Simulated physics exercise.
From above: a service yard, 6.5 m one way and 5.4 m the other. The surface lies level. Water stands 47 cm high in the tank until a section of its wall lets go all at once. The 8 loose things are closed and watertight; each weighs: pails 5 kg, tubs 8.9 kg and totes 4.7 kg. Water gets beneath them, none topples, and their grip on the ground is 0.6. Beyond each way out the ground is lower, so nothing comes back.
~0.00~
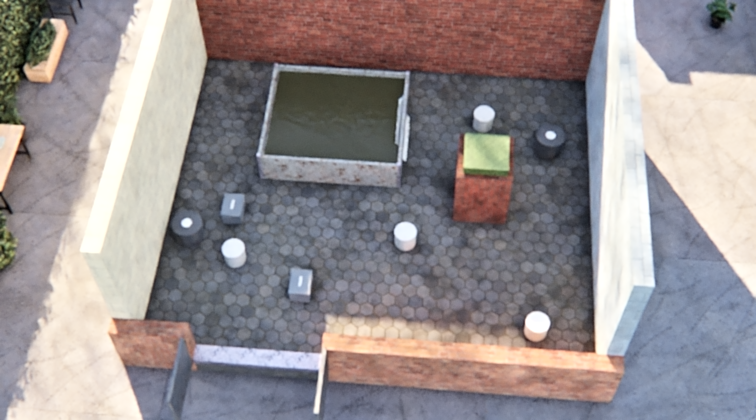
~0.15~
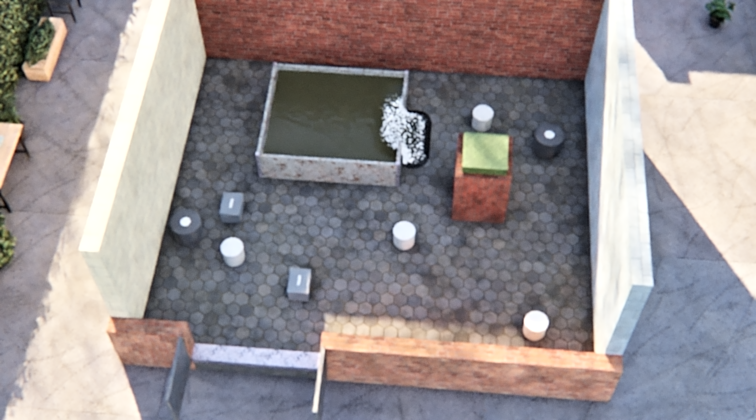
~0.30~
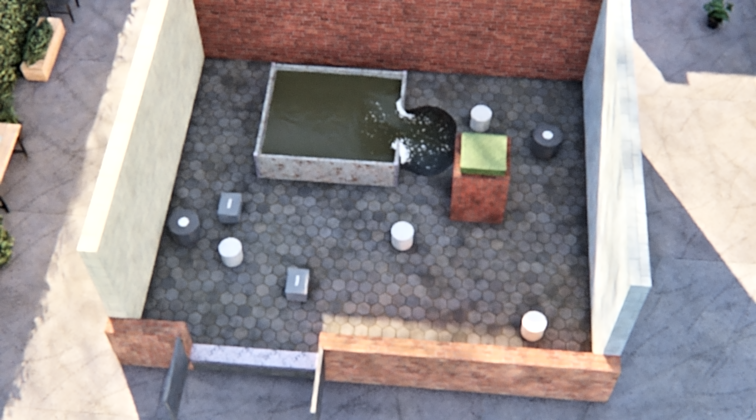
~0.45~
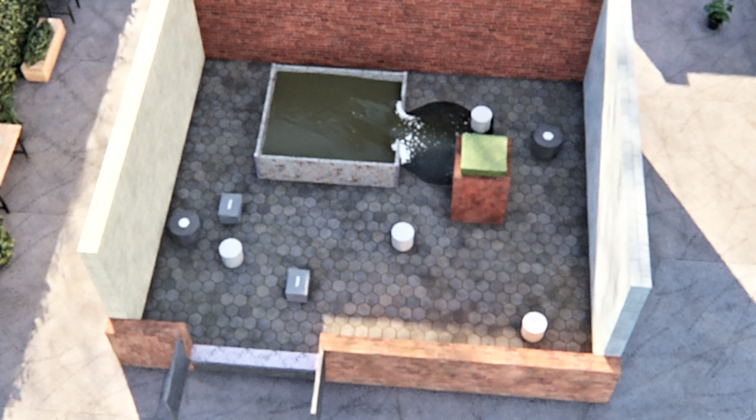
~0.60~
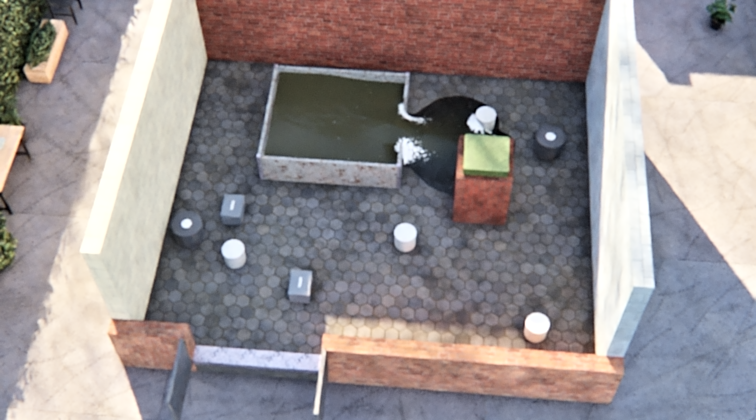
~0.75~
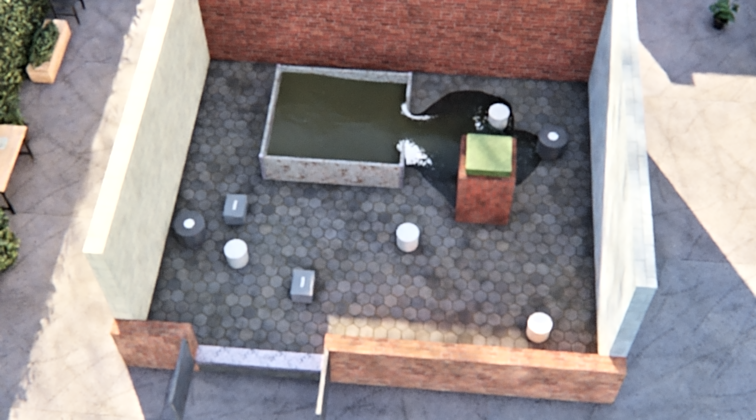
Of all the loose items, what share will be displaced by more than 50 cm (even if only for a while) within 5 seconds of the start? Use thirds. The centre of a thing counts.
It is less than a third.
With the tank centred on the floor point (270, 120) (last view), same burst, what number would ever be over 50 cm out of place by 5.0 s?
Then 2.
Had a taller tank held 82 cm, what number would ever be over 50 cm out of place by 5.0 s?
In that case 3 of them.
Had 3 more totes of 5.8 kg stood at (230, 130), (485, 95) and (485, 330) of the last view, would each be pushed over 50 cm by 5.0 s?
In turn: Short of it, past it, less.
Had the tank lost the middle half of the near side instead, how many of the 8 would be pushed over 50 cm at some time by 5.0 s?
In that case 3 of them.
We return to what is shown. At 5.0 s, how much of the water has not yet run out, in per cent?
Some 100 per cent remains.
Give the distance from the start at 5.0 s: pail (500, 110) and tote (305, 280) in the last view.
In that order: 100 cm, 0 cm.
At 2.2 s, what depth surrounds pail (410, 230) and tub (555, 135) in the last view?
About 2 and 16 cm.
After 1.1 s 1 of 8 are over 50 cm from their spots; 0 afloat.
After 2.2 s 1 of 8 are over 50 cm from their spots; 2 afloat.
After 3.5 s 1 of 8 are over 50 cm from their spots; 2 afloat.
After 5.0 s 2 of 8 are over 50 cm from their spots, and 2 have been at some point; 3 afloat.
